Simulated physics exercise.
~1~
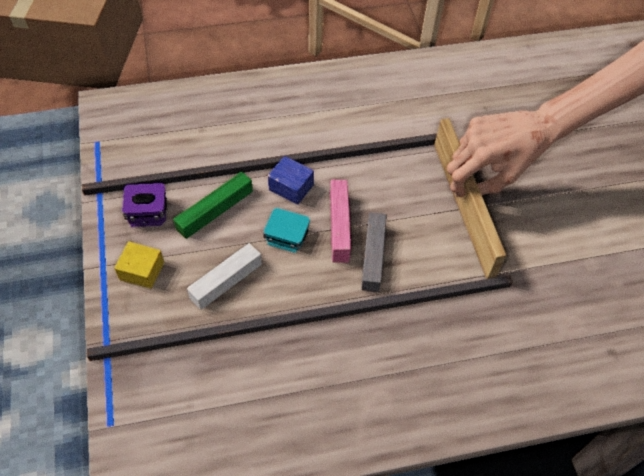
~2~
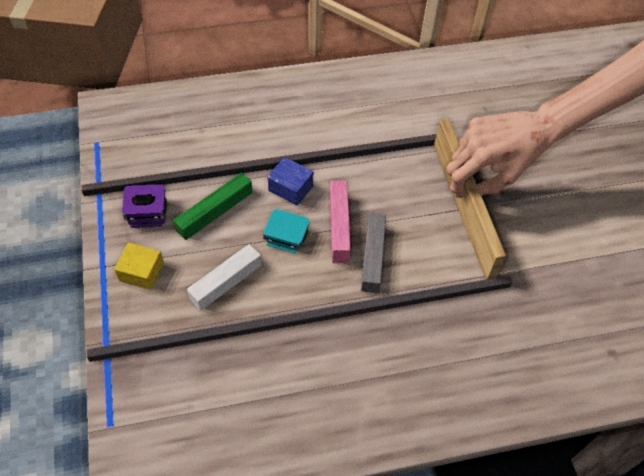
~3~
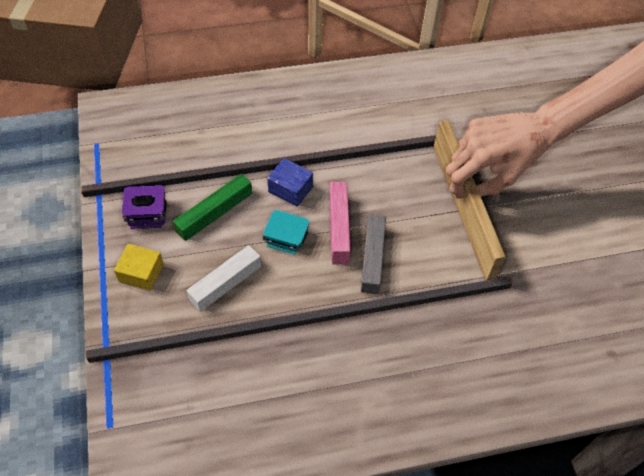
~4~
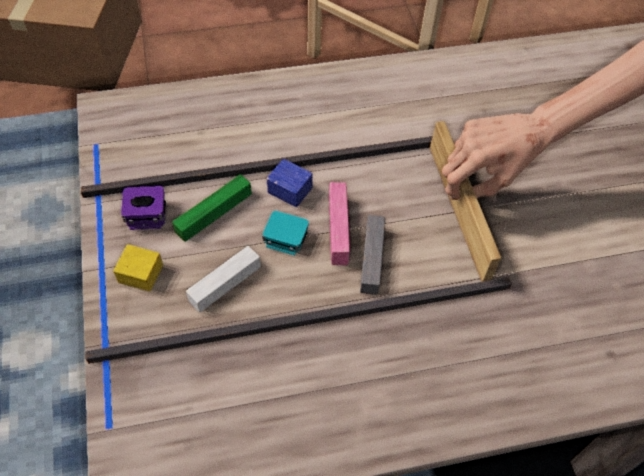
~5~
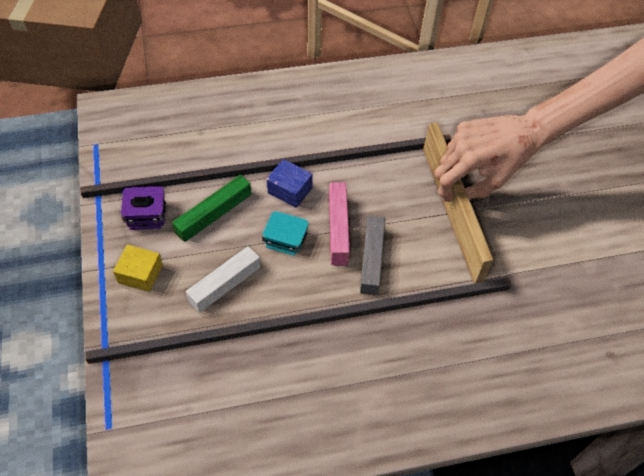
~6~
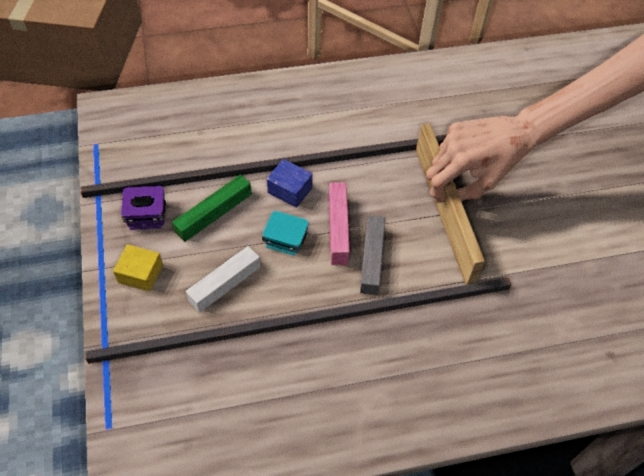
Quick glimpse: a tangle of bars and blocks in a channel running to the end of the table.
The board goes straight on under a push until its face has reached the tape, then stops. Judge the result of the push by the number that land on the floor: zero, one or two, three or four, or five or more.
Count: At least five.
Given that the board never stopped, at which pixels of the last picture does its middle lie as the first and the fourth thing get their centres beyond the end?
First roughly (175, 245), later roughly (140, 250).
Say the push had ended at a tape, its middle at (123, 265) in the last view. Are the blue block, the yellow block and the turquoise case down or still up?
Starting with the blue block, it keeps its place, then the yellow block ends up falling, then the turquoise case ends up falling.
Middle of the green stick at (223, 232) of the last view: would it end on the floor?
I reckon from there it drops down.
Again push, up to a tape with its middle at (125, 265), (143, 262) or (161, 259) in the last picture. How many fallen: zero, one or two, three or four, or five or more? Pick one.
Number fallen at each tape, in order - five or more, three or four, 1 or 2.
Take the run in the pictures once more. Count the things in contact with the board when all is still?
Result: 2 in all.
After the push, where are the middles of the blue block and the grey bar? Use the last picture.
The blue block at (81, 206), the grey bar at (92, 308).
A little later, none off yet; yellow block at rest near (139, 268); purple case at rest near (145, 208); white bar at rest near (224, 279).
Next, none off yet; yellow block at rest near (139, 268); purple case at rest near (143, 207); white bar shifted a little near (193, 279).
Later still, none off yet; yellow block shifted about its own width near (80, 277); purple case tilted a little near (64, 211); white bar shifted about its own width near (104, 293).
When it is over, the number that fall off is five or more; down, pink bar, turquoise case, green stick, white bar, purple case and yellow block.
